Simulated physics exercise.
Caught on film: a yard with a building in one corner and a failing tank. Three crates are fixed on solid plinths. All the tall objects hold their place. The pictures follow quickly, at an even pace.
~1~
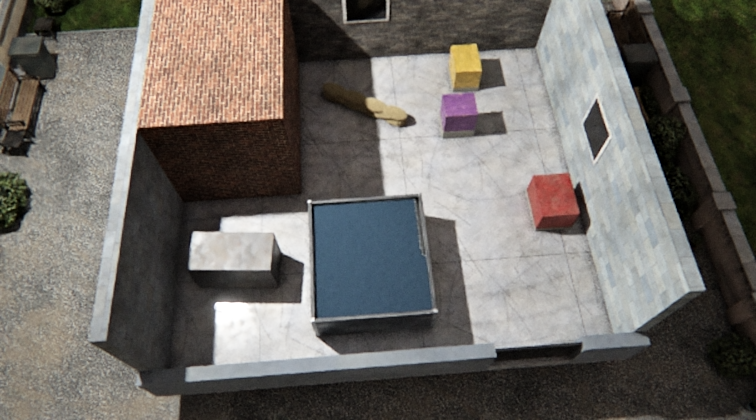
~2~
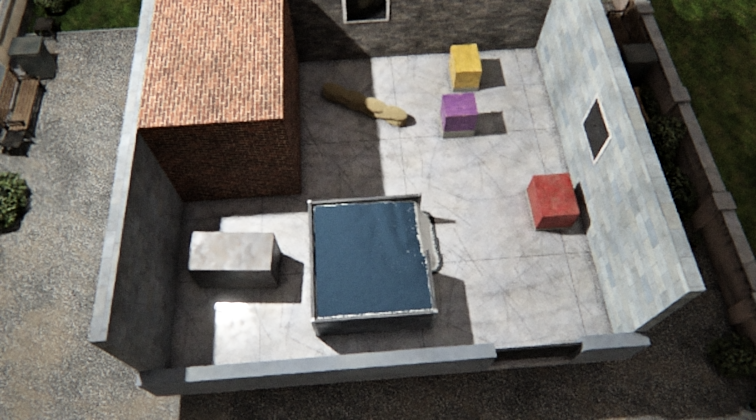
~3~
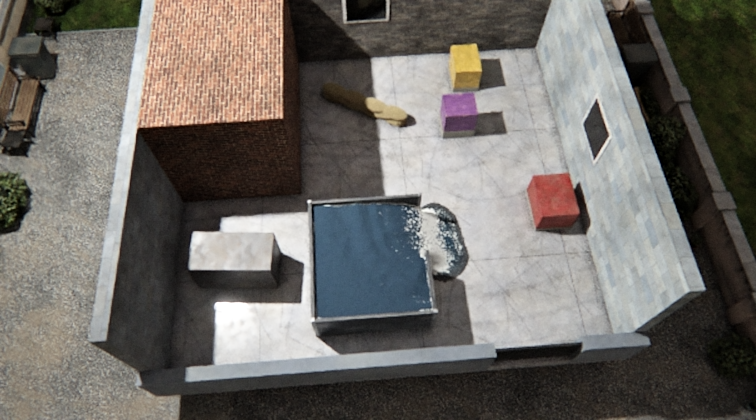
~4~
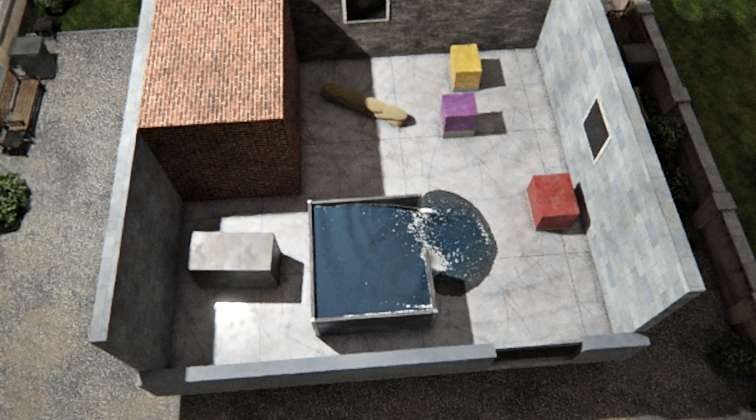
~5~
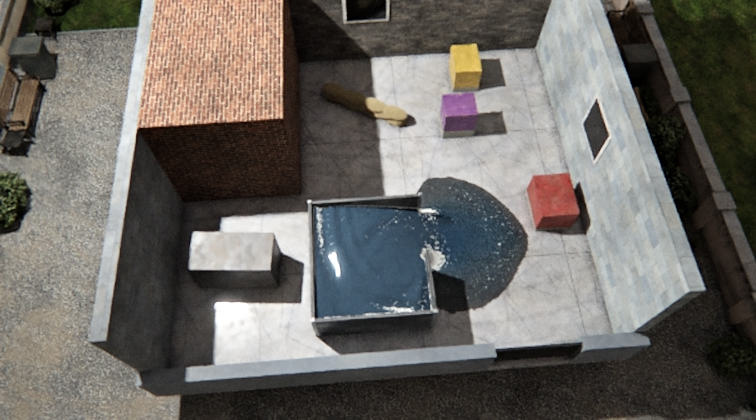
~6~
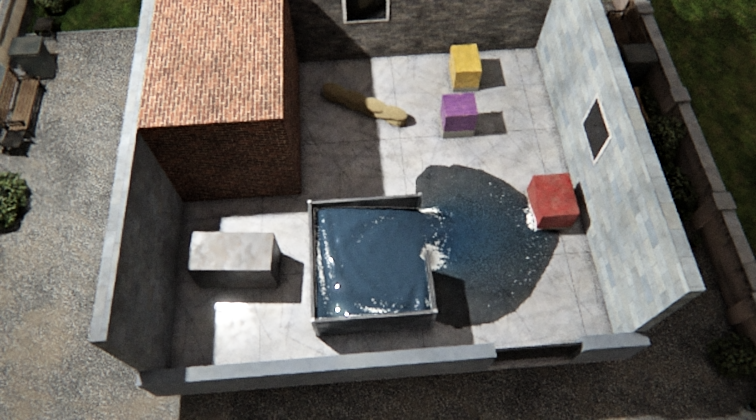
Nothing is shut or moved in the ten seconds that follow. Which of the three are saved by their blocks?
One by one: The purple crate keeps dry; the yellow crate is soaked; the red crate is soaked.
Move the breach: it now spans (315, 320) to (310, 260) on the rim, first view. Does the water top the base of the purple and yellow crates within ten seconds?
Purple crate escapes it, yellow crate remains dry.
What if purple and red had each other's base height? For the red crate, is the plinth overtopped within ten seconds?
Then: The red crate is wetted.
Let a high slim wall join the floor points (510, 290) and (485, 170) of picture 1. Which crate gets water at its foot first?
It is the purple-painted one.
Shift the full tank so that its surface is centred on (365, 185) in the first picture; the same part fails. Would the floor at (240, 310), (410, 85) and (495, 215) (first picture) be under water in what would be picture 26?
In turn: Free of water, awash, flooded.
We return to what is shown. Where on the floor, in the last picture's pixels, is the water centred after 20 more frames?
I would point to (467, 227).
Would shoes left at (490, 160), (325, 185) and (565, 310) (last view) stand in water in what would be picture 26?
In turn: Under water, dry, flooded.
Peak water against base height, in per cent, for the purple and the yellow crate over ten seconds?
Near 70 and 160 in a hundred.
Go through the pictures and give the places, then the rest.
The open tank at (370, 256) is whole and still, in the first picture.
The front is at (434, 270), out from the gap at (420, 235), in the second picture.
Water pours out at (420, 237) and has run to (461, 265), in the third picture.
Water pours out at (420, 237) and has run to (492, 252), in the fourth picture.
The front is at (524, 241), out from the gap at (420, 237), in the fifth picture.
The front is at (554, 241), out from the gap at (420, 237), in the sixth picture.
A moment on, water covers 30 % of the floor; the purple crate water round its plinth, the yellow crate not reached, the red crate water round its plinth.
Next, water covers 40 % of the floor; the purple crate water round its plinth, the yellow crate not reached, the red crate water round its plinth.
Then, water covers 50 % of the floor; the purple crate water round its plinth, the yellow crate water round its plinth, the red crate water round its plinth.
Later, water covers 70 % of the floor; the purple crate water round its plinth, the yellow crate water round its plinth, the red crate water round its plinth.
In the end, water covers 95 % of the floor; the purple crate stayed above the water, the yellow crate was topped, the red crate was topped.
